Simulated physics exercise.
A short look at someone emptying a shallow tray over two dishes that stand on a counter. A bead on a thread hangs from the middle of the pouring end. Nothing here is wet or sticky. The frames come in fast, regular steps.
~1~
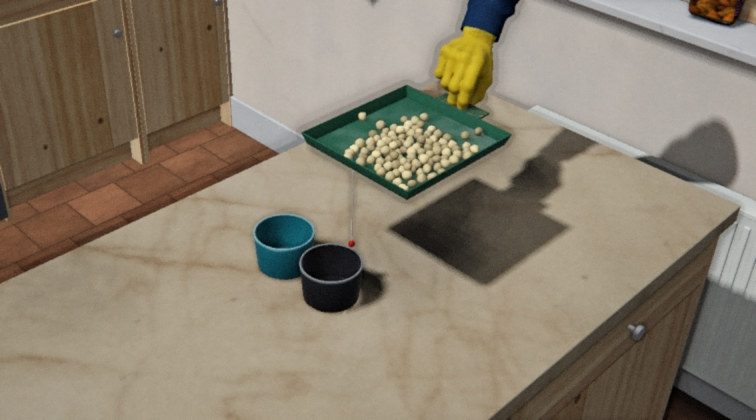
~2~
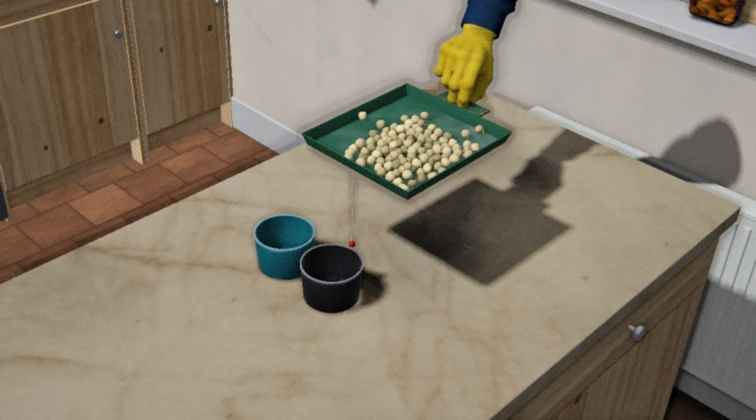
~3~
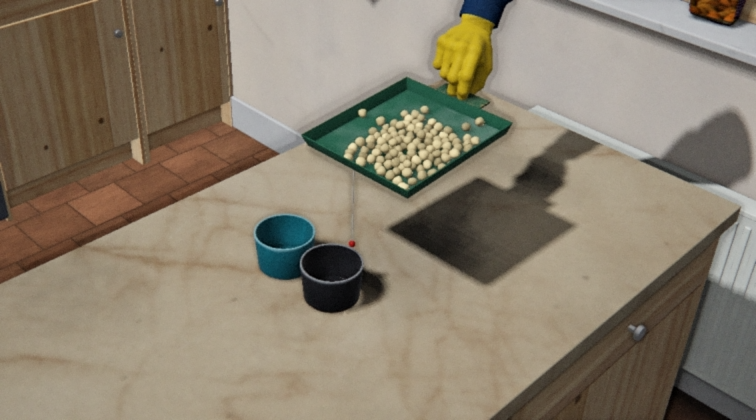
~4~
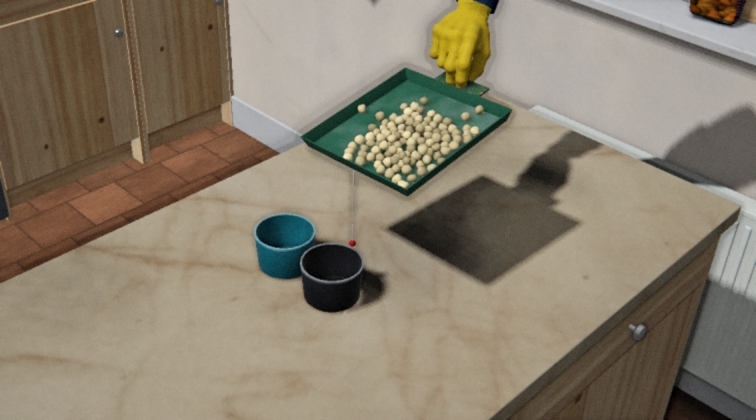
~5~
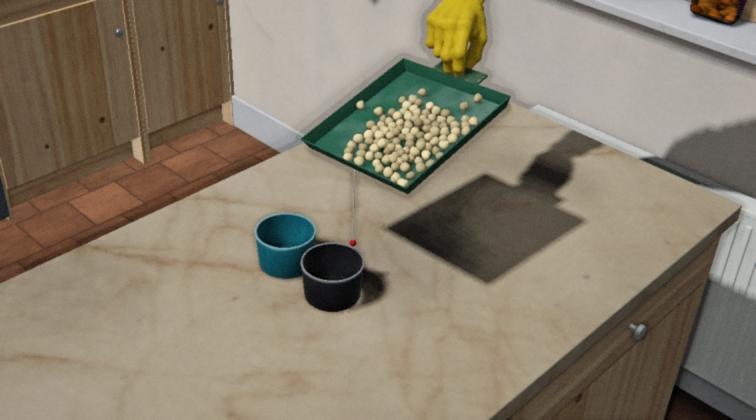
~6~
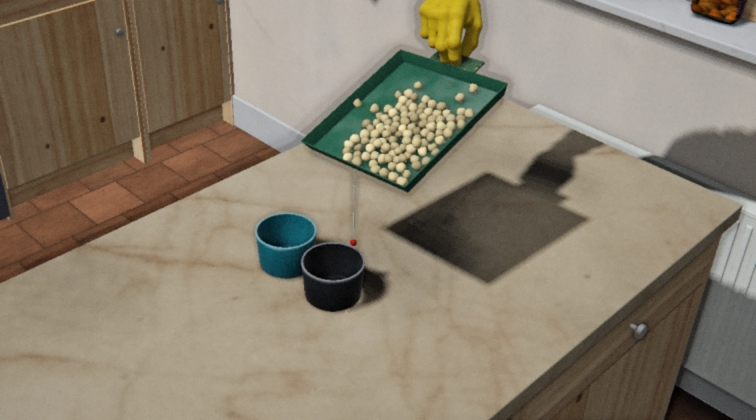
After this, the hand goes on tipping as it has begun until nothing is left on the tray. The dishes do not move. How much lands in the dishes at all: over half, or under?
In the dishes lies the larger part of it.
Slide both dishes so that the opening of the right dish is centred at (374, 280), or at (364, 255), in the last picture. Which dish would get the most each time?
The first try: The left one. The second: The left-hand dish.
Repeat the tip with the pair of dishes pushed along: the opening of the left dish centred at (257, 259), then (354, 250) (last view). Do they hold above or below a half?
One: The smaller part. Two: Not half.
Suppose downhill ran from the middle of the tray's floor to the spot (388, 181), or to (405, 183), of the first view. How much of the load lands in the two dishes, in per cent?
Roughly 10 per cent, and 0 per cent.
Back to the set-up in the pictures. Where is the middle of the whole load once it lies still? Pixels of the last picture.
Around (295, 263).
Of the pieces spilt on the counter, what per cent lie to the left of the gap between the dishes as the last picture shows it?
About 80 per cent.
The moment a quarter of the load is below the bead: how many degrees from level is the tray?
Near 90 degrees.
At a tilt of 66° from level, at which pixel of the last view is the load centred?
Roughly at (344, 147).
Shortly afterwards, tray tipped steeply; the bulk on the tray; only a few in the left dish; a little in the air.
Next, tray tipped past a quarter turn; only a few on the tray; near a quarter in the right dish; near half in the left dish; a little outside both; near a quarter in the air.
Some moments later, tray tipped past a quarter turn; near a quarter in the right dish; near half in the left dish; near a quarter outside both.
In the end, tray tipped past a quarter turn; near a quarter in the right dish; near half in the left dish; near a quarter outside both.
